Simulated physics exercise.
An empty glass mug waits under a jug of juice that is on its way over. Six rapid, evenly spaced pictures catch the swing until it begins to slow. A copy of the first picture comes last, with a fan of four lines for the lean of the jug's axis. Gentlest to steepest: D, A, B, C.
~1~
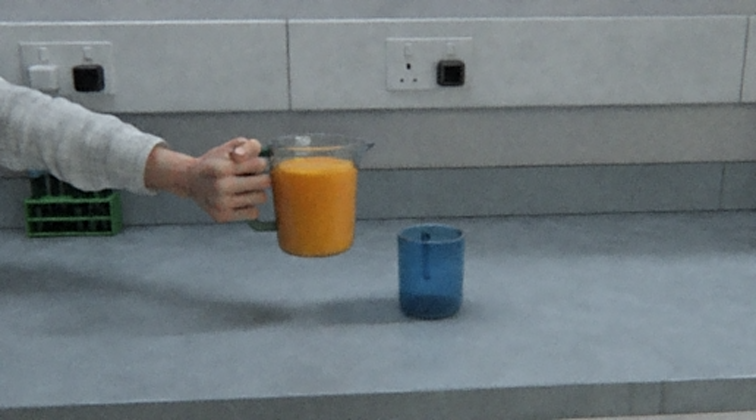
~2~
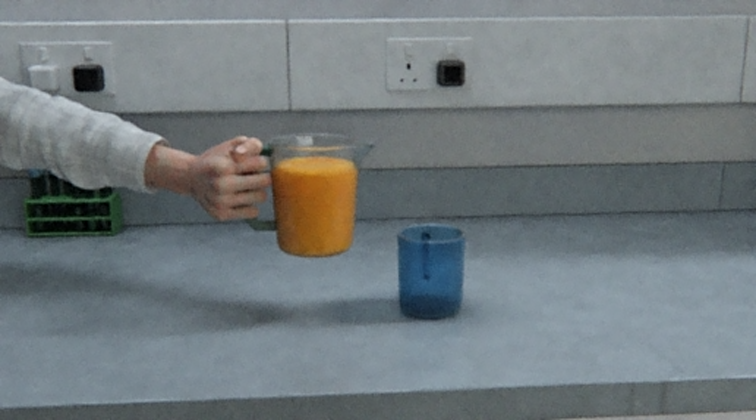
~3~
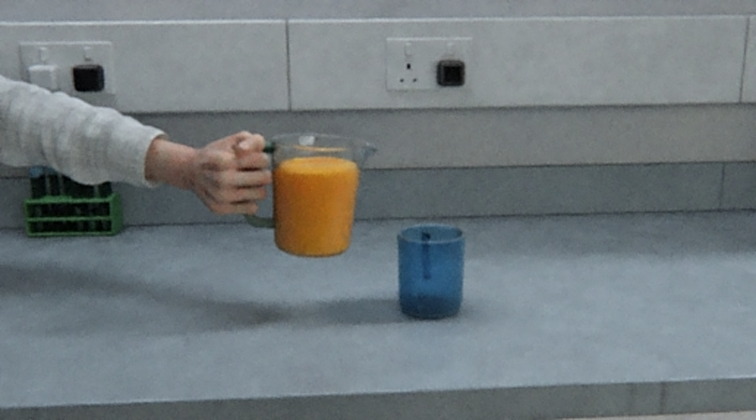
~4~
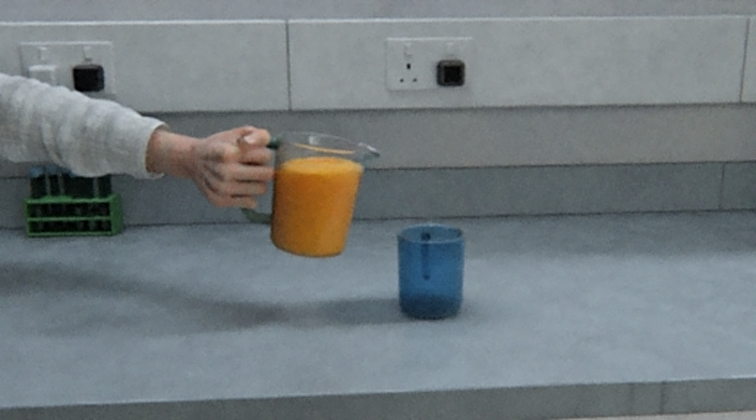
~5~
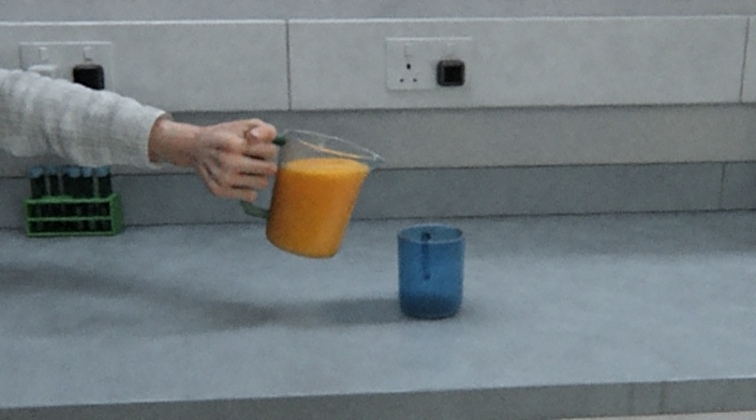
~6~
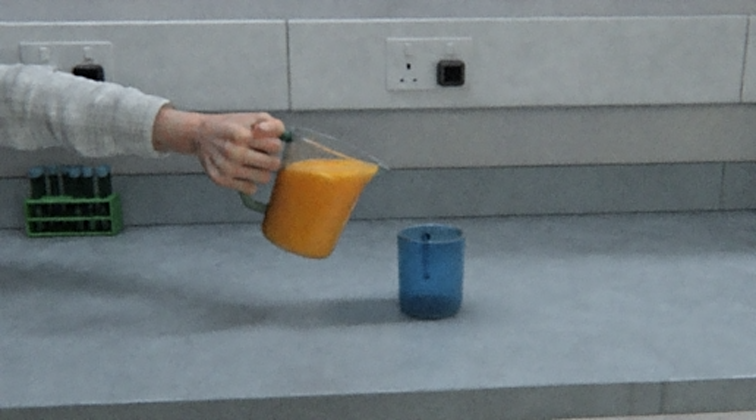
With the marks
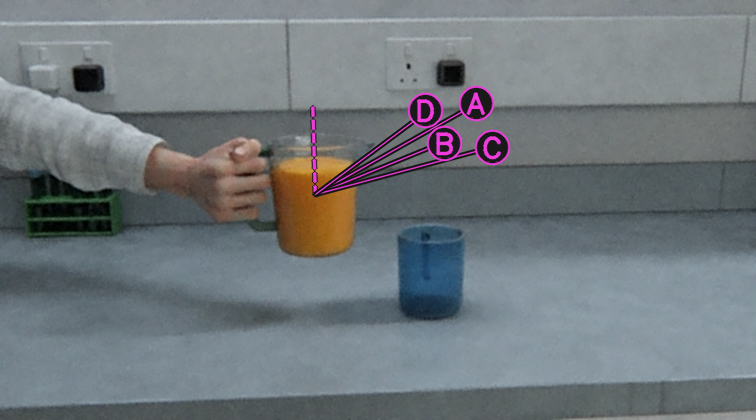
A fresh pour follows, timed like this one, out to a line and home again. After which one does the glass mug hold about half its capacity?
Line D does it best.
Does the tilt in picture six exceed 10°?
Yes.
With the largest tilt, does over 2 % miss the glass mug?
Yes, it does.
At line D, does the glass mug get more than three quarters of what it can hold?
No, it does not.
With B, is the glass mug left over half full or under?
Over half.
On the marked copy, A at (461, 112); B at (427, 148); C at (476, 151); D at (412, 121).
With A, the glass mug ends with about 68 % of what it can hold.
With B, the glass mug ends with about 74 % of what it can hold; 11 % of the juice is spilt.
With C, the glass mug ends with about 63 % of what it can hold; 31 % of the juice is spilt.
With D, the glass mug ends with about 49 % of what it can hold.
